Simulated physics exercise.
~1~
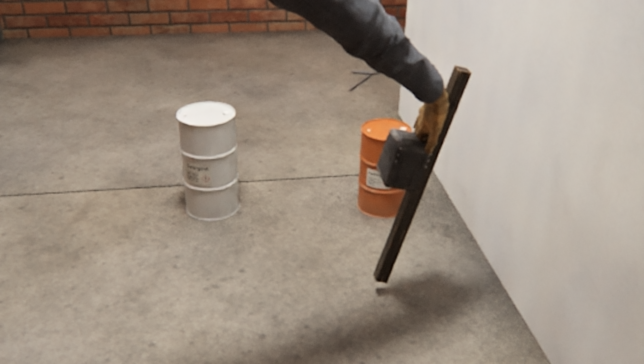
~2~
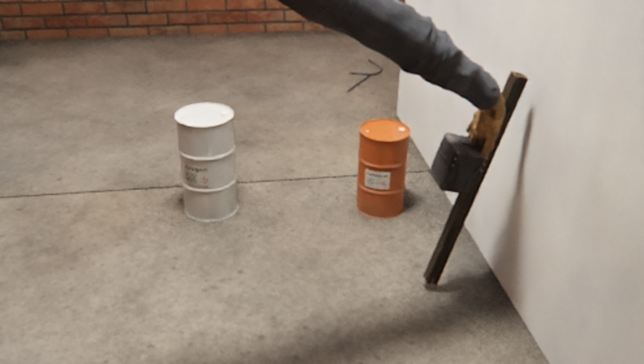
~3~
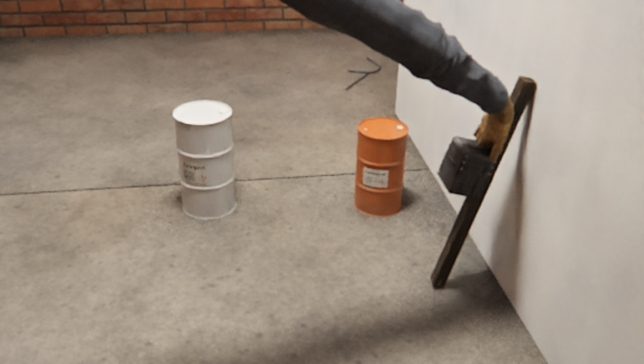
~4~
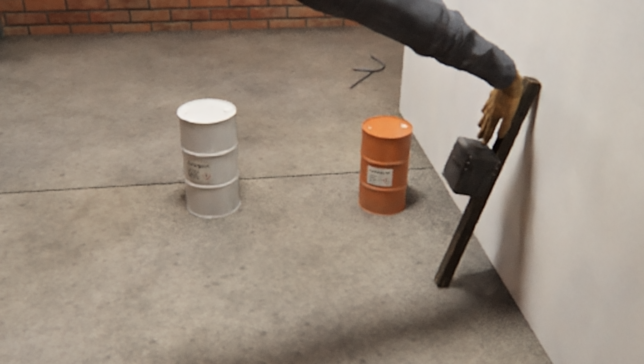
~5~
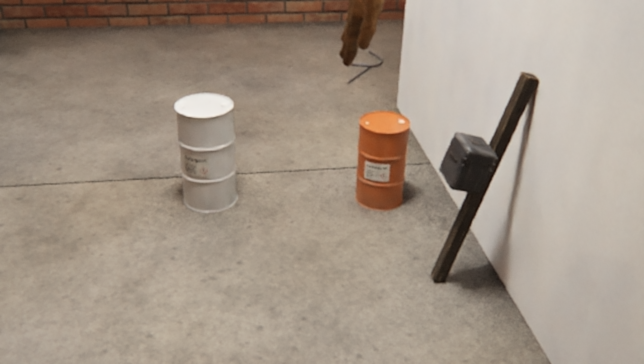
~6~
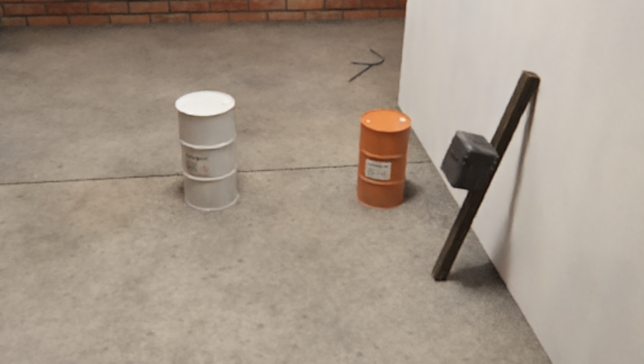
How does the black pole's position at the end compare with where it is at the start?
At the start the black pole is held in the gloved hand, close to the orange canister and partly in front of it. By the end it is farther to the right, leaning against the pale wall with clear floor between it and the canister.
